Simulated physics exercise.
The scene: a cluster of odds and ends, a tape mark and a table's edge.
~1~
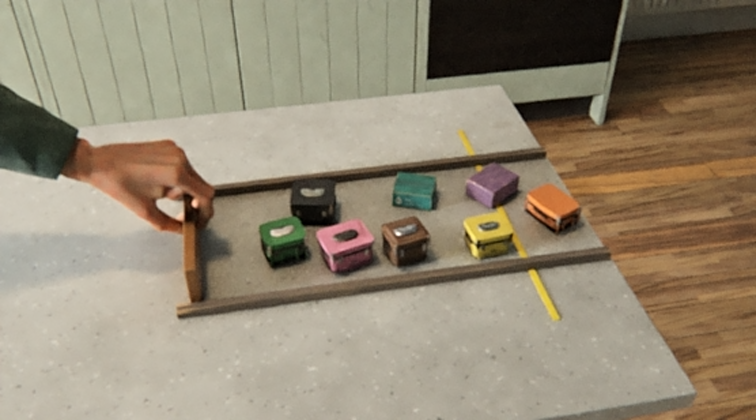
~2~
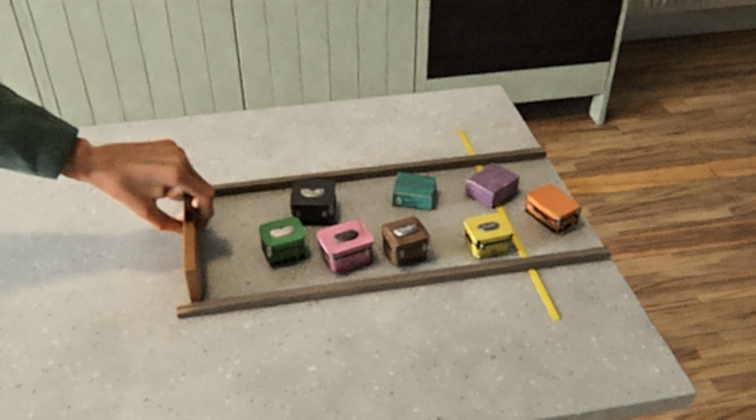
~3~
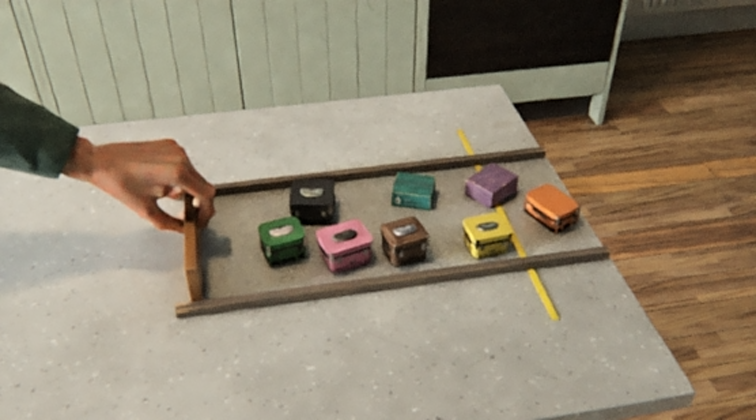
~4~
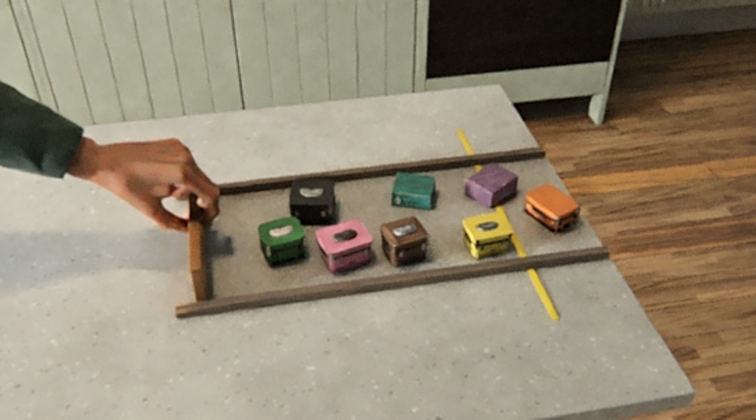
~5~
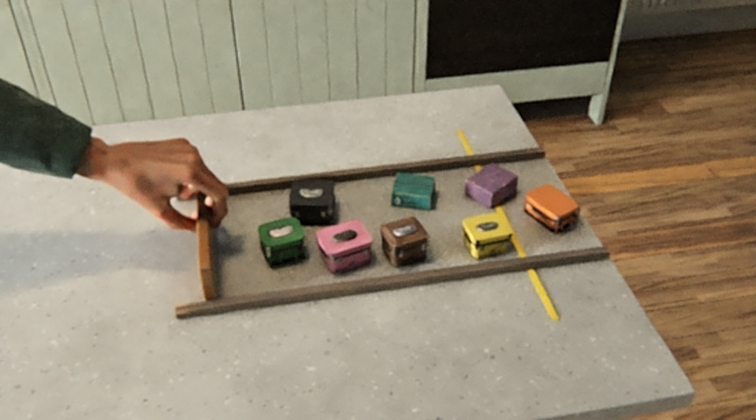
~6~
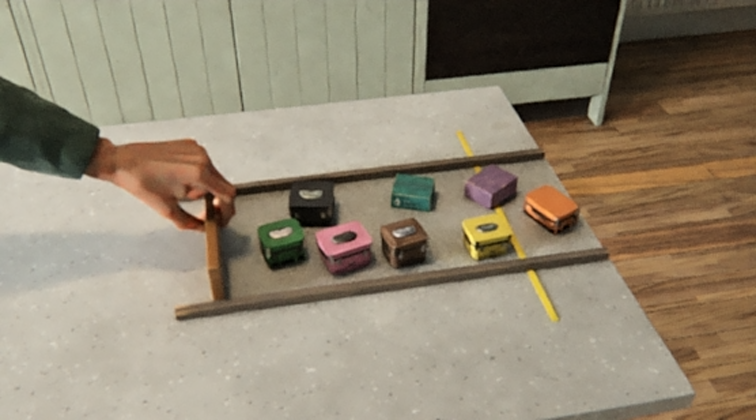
In this clip, a hand grips a wooden board at the left end of a railed track on a table and slides it slightly right toward eight small colourful cases, which stay still near and across a yellow tape mark.
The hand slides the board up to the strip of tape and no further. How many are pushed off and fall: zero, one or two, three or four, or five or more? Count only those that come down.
Outcome: The number that fall off is three or four.
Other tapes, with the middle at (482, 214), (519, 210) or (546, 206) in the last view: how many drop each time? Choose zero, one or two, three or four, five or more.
The falls would be either one or two; three to four; at least five.
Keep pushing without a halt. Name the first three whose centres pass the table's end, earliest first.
They are the yellow case, the purple block, the brown case.
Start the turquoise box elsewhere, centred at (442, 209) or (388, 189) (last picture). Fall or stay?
In that order, it is kept; survives.
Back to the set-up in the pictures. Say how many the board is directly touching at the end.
It touches 2.
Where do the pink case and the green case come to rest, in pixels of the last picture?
Near (572, 229) and (525, 213).
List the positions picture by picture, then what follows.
In the first frame, orange case (552, 209); purple block (492, 185); yellow case (487, 236); board (192, 231); tape (501, 211).
In the second frame, purple block (493, 185); brown case (405, 242).
In the third frame, yellow case (486, 236); turquoise box (414, 191).
In the fourth frame, orange case (551, 209); black case (313, 202).
In the fifth frame, purple block (491, 185); green case (282, 242).
In the sixth frame, orange case (551, 210); purple block (491, 186); yellow case (486, 237); board (213, 230); tape (500, 212).
Soon after, none off yet; orange case at rest near (551, 210); purple block at rest near (491, 186); yellow case at rest near (486, 237).
Then, none off yet; orange case at rest near (552, 209); purple block moved a little near (514, 184); yellow case moved well along near (570, 235).
At rest, the number that fall off is three or four; fallen, brown case, yellow case and purple block.
